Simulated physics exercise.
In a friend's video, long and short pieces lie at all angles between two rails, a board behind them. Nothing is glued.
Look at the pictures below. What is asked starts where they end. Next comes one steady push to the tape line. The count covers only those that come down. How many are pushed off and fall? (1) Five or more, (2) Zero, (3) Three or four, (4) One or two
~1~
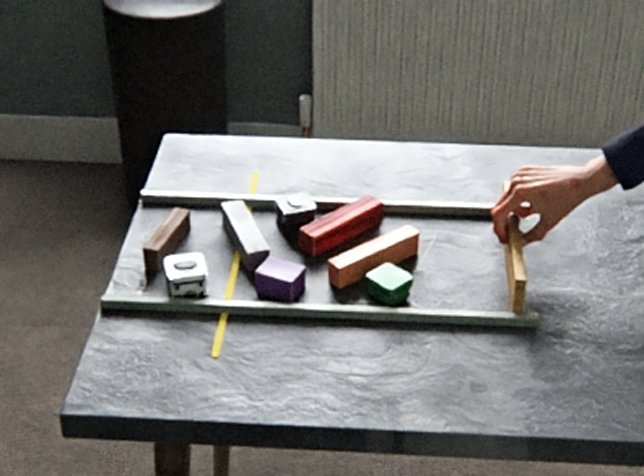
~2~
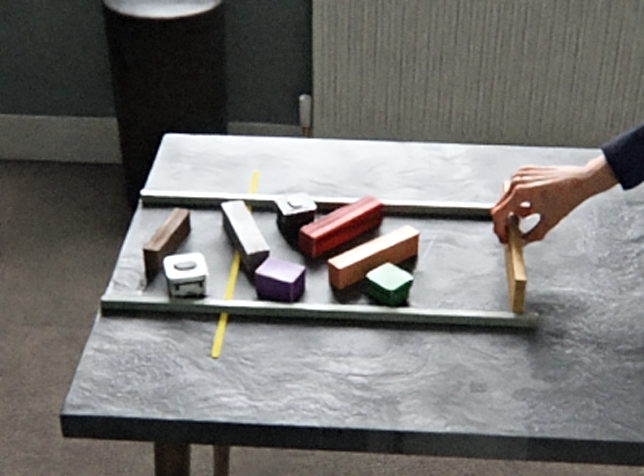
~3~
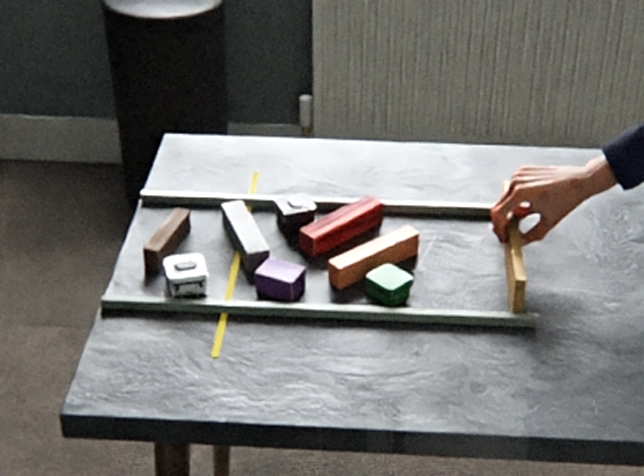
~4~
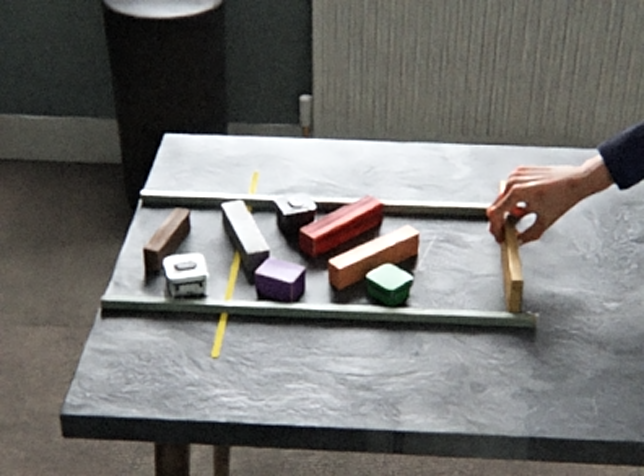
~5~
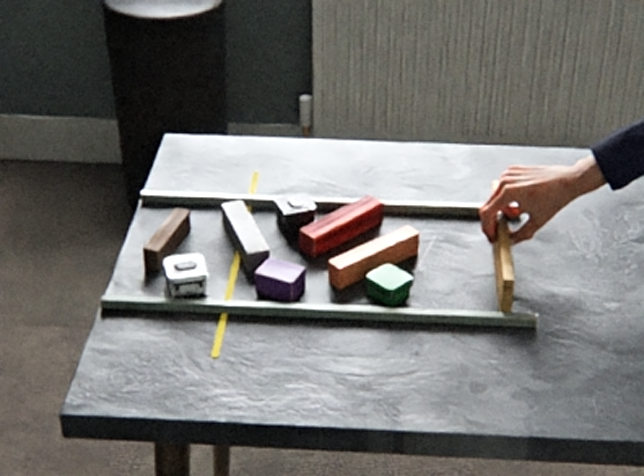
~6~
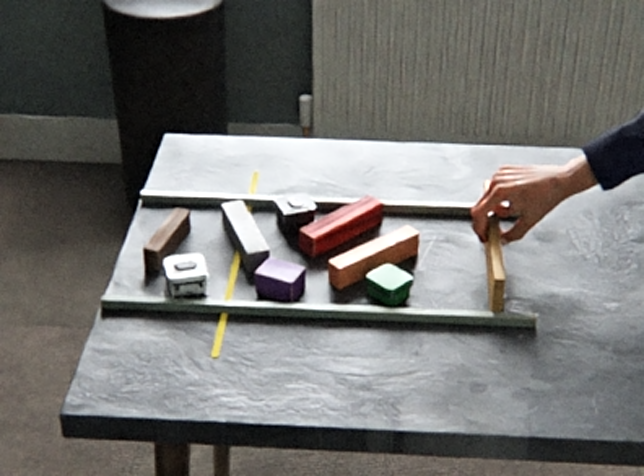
Option 2: Zero.
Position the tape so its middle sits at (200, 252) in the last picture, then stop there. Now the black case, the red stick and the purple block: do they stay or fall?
Black case: Stays in place; red stick: Stays in place; purple block: Stays in place.
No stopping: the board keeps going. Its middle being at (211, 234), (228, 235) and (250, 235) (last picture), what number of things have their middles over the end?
Respectively, 1, 0 and 0.
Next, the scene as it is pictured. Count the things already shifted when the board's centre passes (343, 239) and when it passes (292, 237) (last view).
First position 5; second position 7.
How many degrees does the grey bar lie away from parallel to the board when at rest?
The angle is about 10 degrees.
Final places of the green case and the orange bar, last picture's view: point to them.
The green case stops around (208, 285); the orange bar around (209, 252).
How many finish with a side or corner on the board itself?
That comes to 3.
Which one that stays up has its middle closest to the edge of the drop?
The one in question is the brown stick.
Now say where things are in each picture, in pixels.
Brown stick (168, 239); white case (186, 276); grey bar (245, 235); board (512, 246); tape (238, 254), in the first picture.
White case (186, 277); black case (296, 214), in the second picture.
Grey bar (245, 235); purple block (281, 280), in the third picture.
Brown stick (168, 239); board (509, 246), in the fourth picture.
White case (186, 277); red stick (342, 225), in the fifth picture.
Brown stick (168, 239); white case (186, 277); grey bar (245, 235); board (493, 245); tape (238, 254), in the sixth picture.
A little later, none off yet; brown stick at rest near (168, 239); white case at rest near (186, 277); grey bar at rest near (245, 235).
When it is over, the number that fall off is zero.
